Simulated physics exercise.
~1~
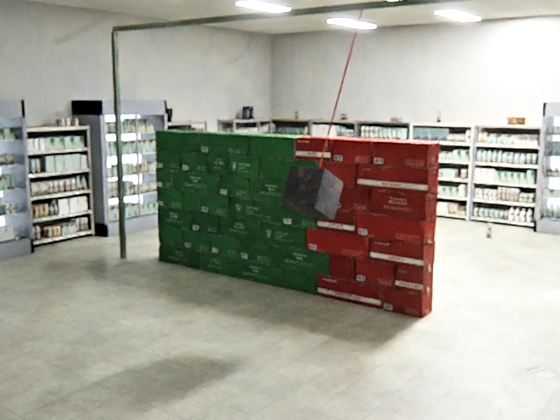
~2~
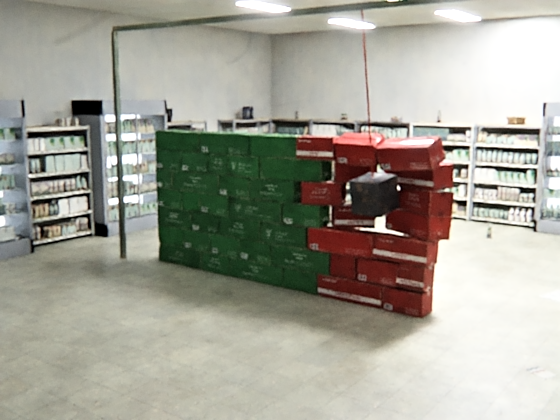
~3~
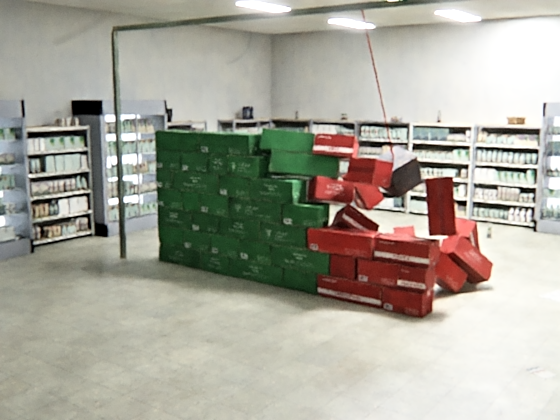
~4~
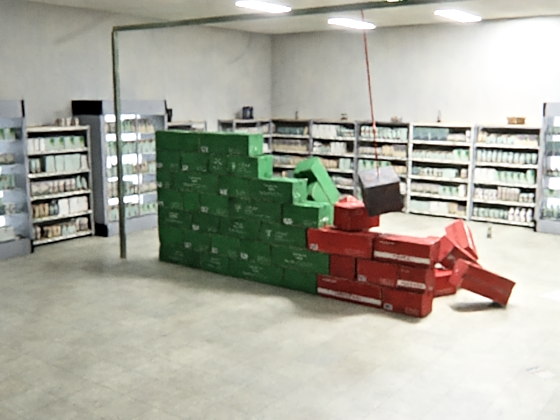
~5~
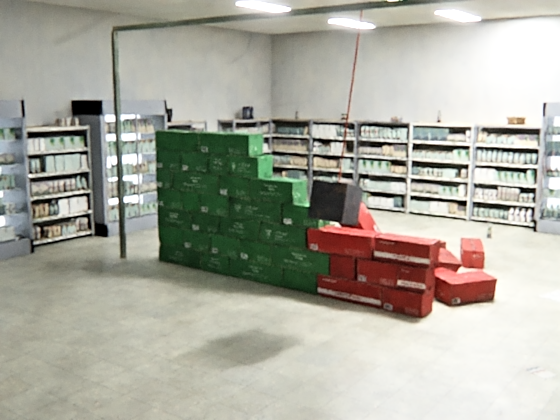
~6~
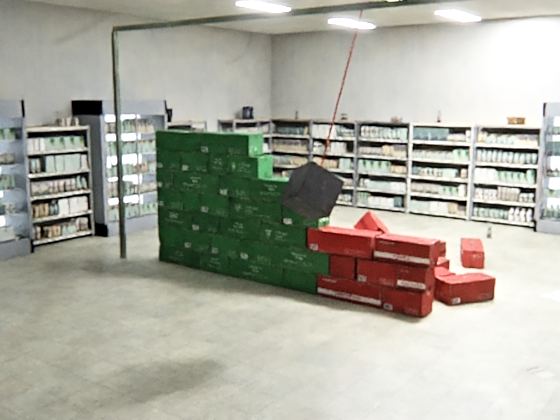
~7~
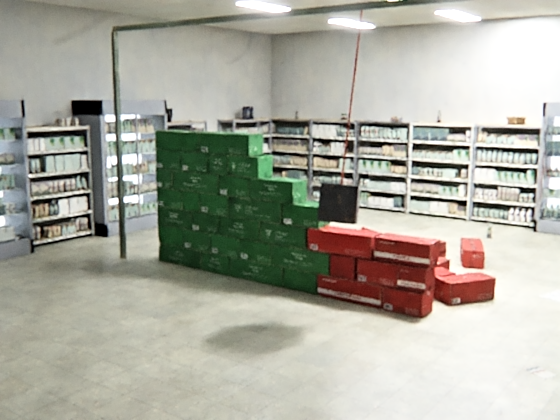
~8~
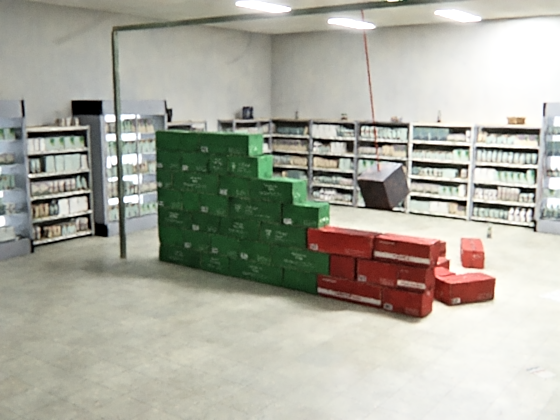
A dark block hanging from a red line swings into the red right-hand part of a wall of green and red cartons, toppling its upper boxes and some neighbouring green ones, then keeps swinging above the gap while the lower red rows and most of the green section stand.
